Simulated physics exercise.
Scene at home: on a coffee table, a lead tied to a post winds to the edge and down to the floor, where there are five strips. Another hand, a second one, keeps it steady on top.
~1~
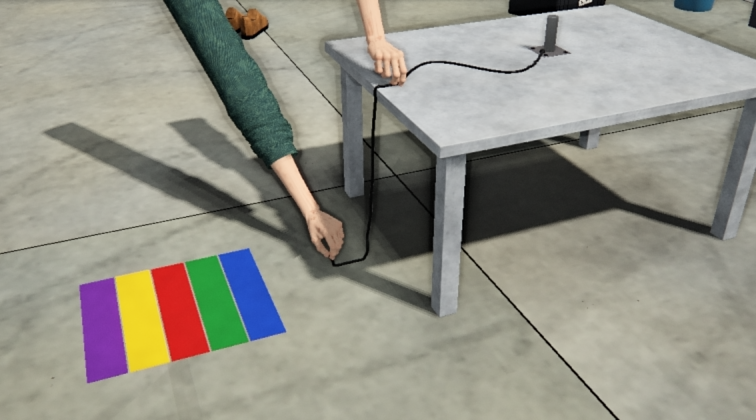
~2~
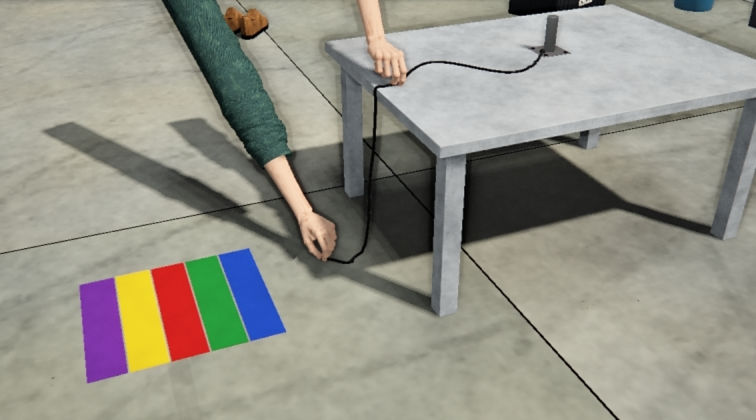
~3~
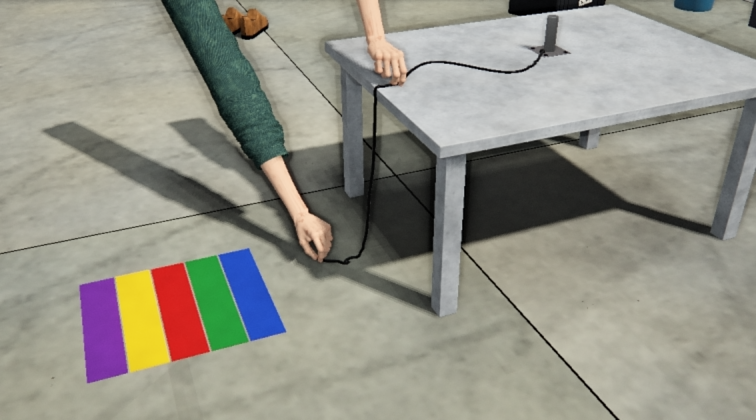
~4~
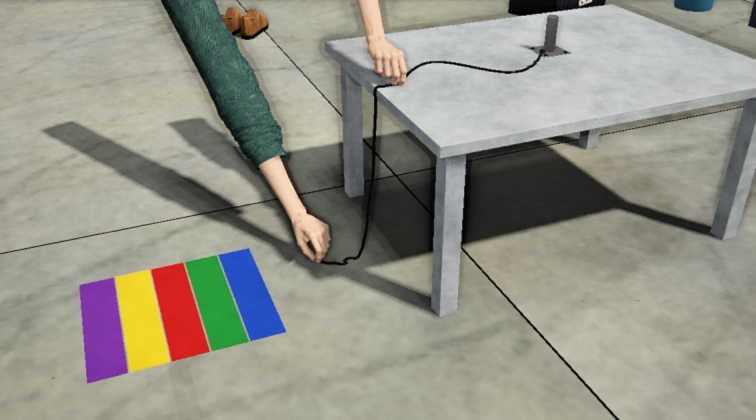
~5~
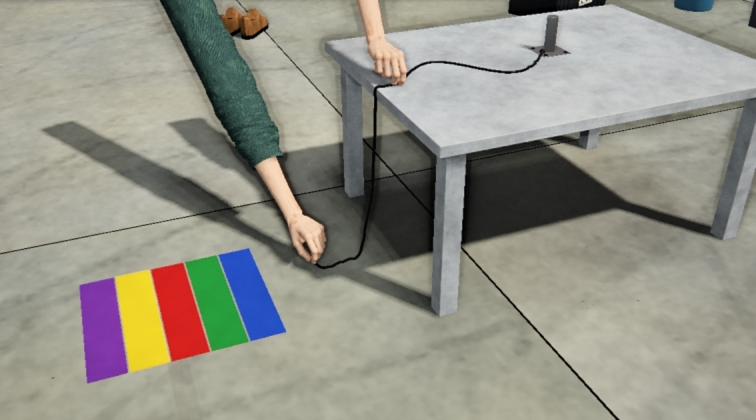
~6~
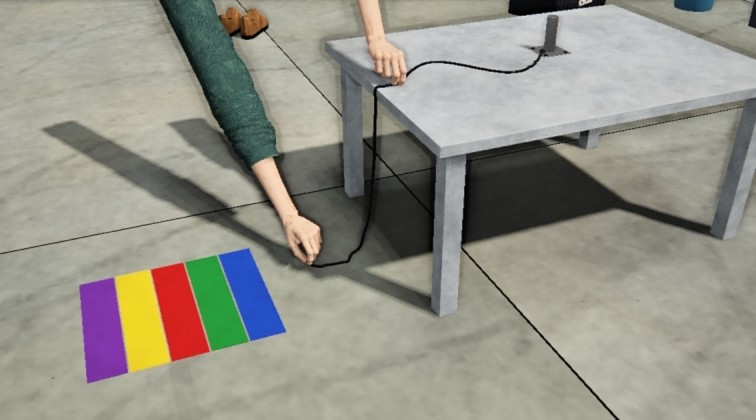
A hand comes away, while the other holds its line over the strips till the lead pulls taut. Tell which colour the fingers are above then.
They are above yellow.
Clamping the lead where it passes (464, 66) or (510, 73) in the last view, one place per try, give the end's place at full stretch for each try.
(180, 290); (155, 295).
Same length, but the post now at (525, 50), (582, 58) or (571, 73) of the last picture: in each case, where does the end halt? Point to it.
Around (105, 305), then (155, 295), then (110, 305).
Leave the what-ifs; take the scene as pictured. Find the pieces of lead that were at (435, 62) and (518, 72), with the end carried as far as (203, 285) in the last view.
The first one ends up at (408, 76) and the second one at (482, 61).
A little later, end near (202, 285); over green.
Next, end near (159, 295); over red.
When it is tight, end near (133, 301); over yellow. The end stops over the yellow strip.
